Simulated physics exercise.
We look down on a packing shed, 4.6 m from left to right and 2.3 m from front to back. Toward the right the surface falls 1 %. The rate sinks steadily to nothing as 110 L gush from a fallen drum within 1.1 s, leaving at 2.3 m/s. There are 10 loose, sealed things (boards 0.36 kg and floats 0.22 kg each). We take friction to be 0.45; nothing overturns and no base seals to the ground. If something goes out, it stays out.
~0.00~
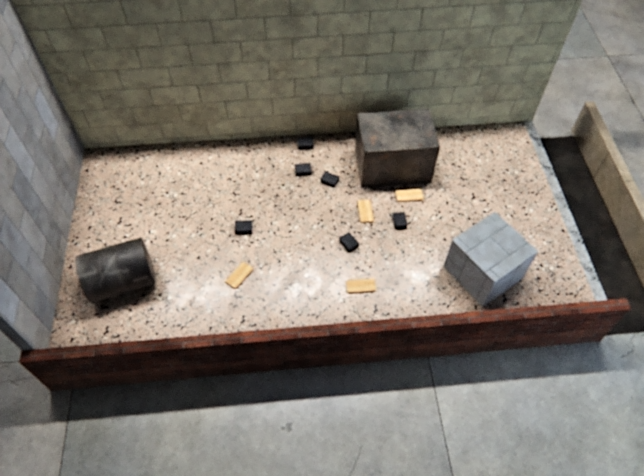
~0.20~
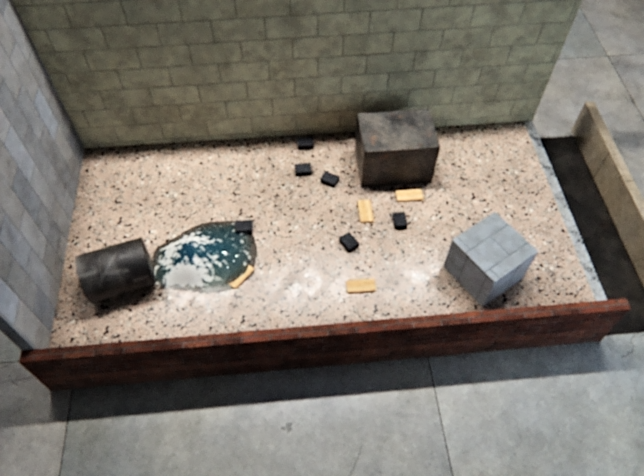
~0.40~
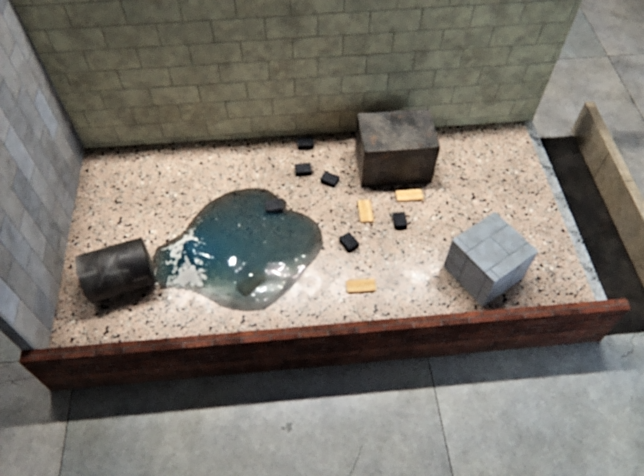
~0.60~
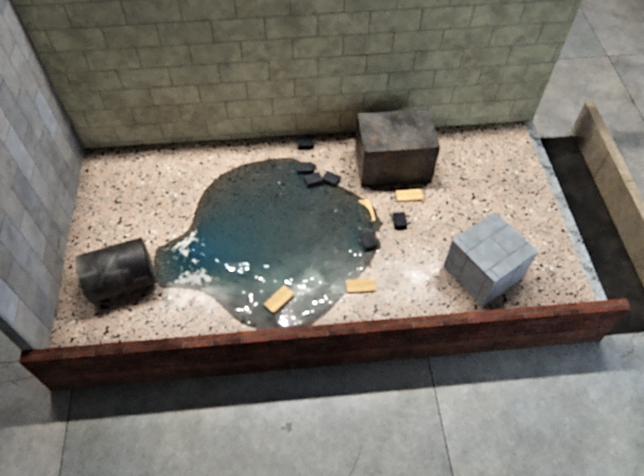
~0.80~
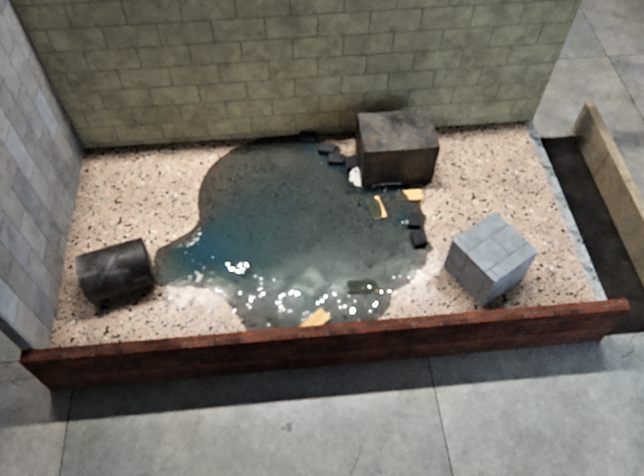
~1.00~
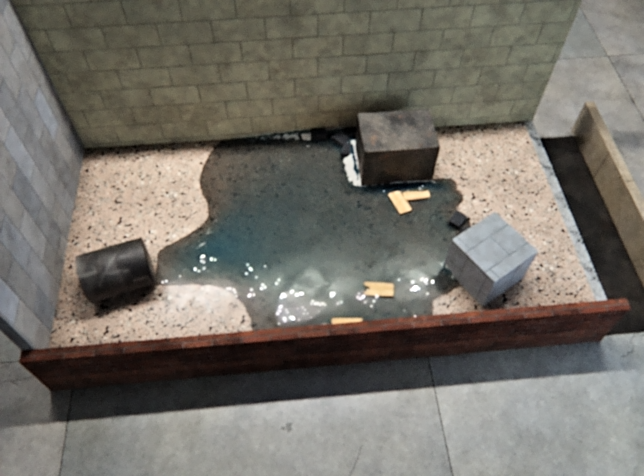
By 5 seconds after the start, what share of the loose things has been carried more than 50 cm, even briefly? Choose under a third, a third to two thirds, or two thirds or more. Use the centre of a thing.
Two thirds or more.
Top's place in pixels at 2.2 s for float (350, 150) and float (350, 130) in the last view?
They end up about (393, 134) and (532, 129) in the last view.
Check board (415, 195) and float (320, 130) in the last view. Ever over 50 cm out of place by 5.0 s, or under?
First above it, second below it.
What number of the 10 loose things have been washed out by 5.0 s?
The number I get is 7.
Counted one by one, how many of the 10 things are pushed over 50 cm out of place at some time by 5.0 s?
I get 9.
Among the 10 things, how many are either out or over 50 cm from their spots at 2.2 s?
Count: 9.
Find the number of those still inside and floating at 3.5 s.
Total: 2.
After 1.4 s 8 of 10 are over 50 cm from their spots; 7 afloat.
After 2.2 s 9 of 10 are over 50 cm from their spots; 6 afloat.
After 3.5 s 9 of 10 are over 50 cm from their spots; 2 afloat.
After 5.0 s 9 of 10 are over 50 cm from their spots, and 9 have been at some point; 0 afloat.
